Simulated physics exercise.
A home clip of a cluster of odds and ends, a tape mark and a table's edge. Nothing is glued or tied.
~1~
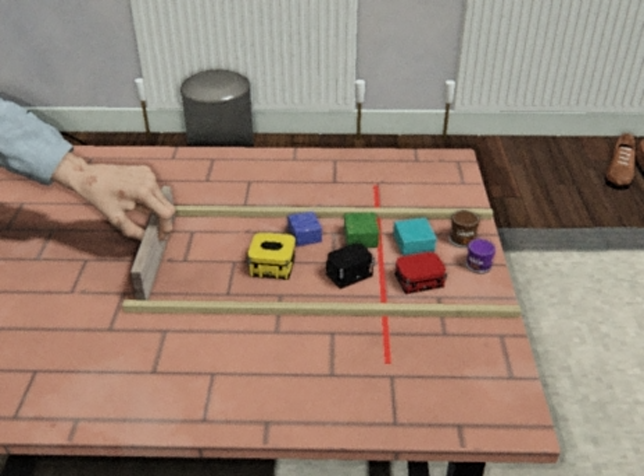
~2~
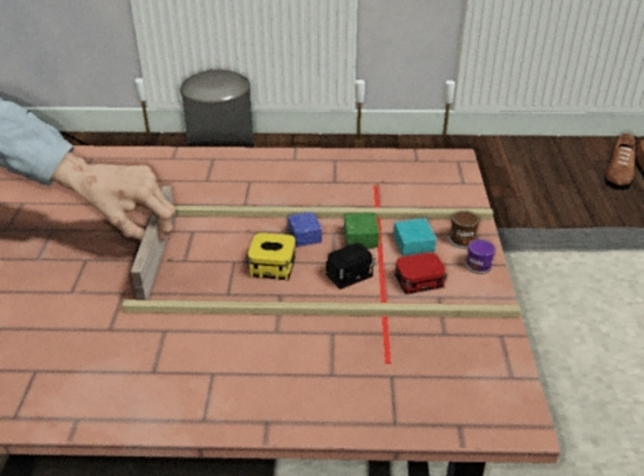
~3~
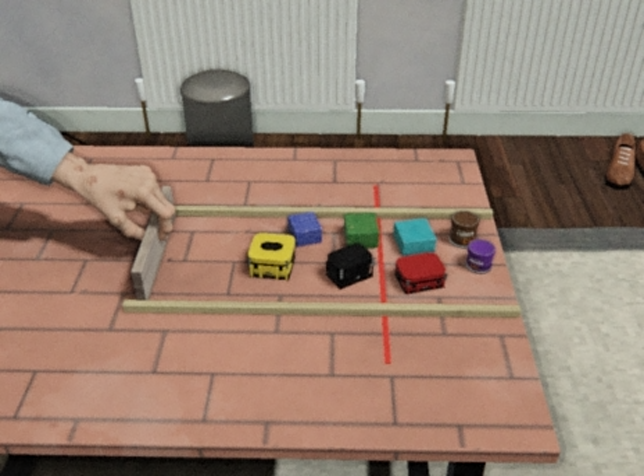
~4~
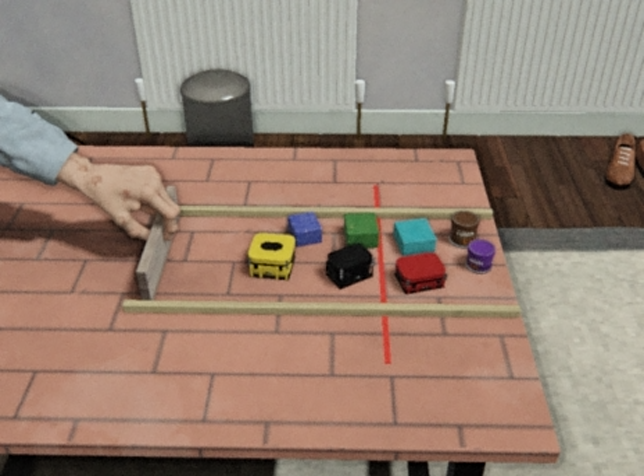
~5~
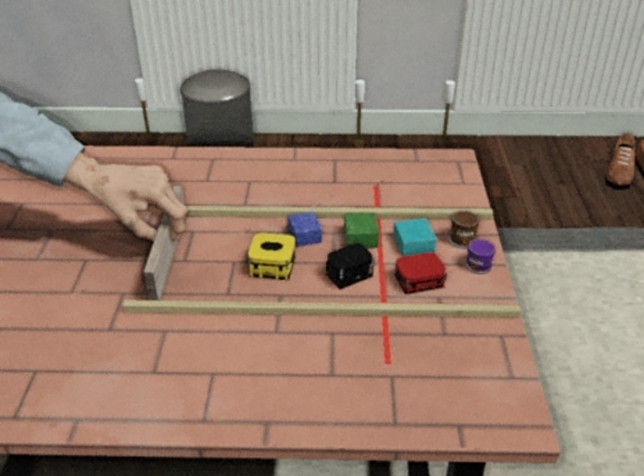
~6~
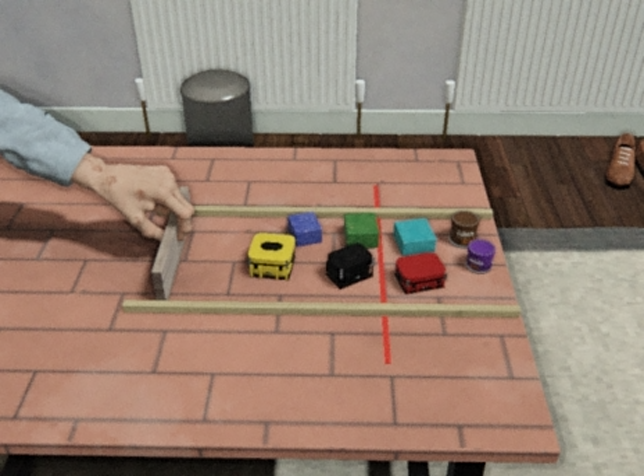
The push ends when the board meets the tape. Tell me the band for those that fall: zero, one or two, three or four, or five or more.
The number that fall off is zero.
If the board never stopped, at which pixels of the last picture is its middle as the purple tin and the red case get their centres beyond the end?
Its middle is around (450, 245) and around (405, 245).
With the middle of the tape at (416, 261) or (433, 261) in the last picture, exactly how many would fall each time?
In that order 2 and 3.
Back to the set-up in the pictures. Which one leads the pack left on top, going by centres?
That is the brown pot.
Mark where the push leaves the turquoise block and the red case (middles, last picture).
Near (457, 239) and (488, 280).
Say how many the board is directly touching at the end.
That makes 2.
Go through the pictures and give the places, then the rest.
In the first picture, purple tin (480, 257); brown pot (464, 229); red case (420, 273); board (155, 242); tape (381, 260).
In the second picture, brown pot (464, 230); black case (350, 265).
In the third picture, red case (420, 273); board (155, 242).
In the fourth picture, purple tin (480, 257); green block (361, 231).
In the fifth picture, brown pot (464, 230); turquoise block (414, 237).
In the sixth picture, purple tin (480, 257); brown pot (464, 230); red case (420, 273); board (174, 242); tape (381, 260).
Soon after, none off yet; purple tin at rest near (480, 257); brown pot at rest near (464, 230); red case at rest near (420, 273).
In the end, the number that fall off is zero.
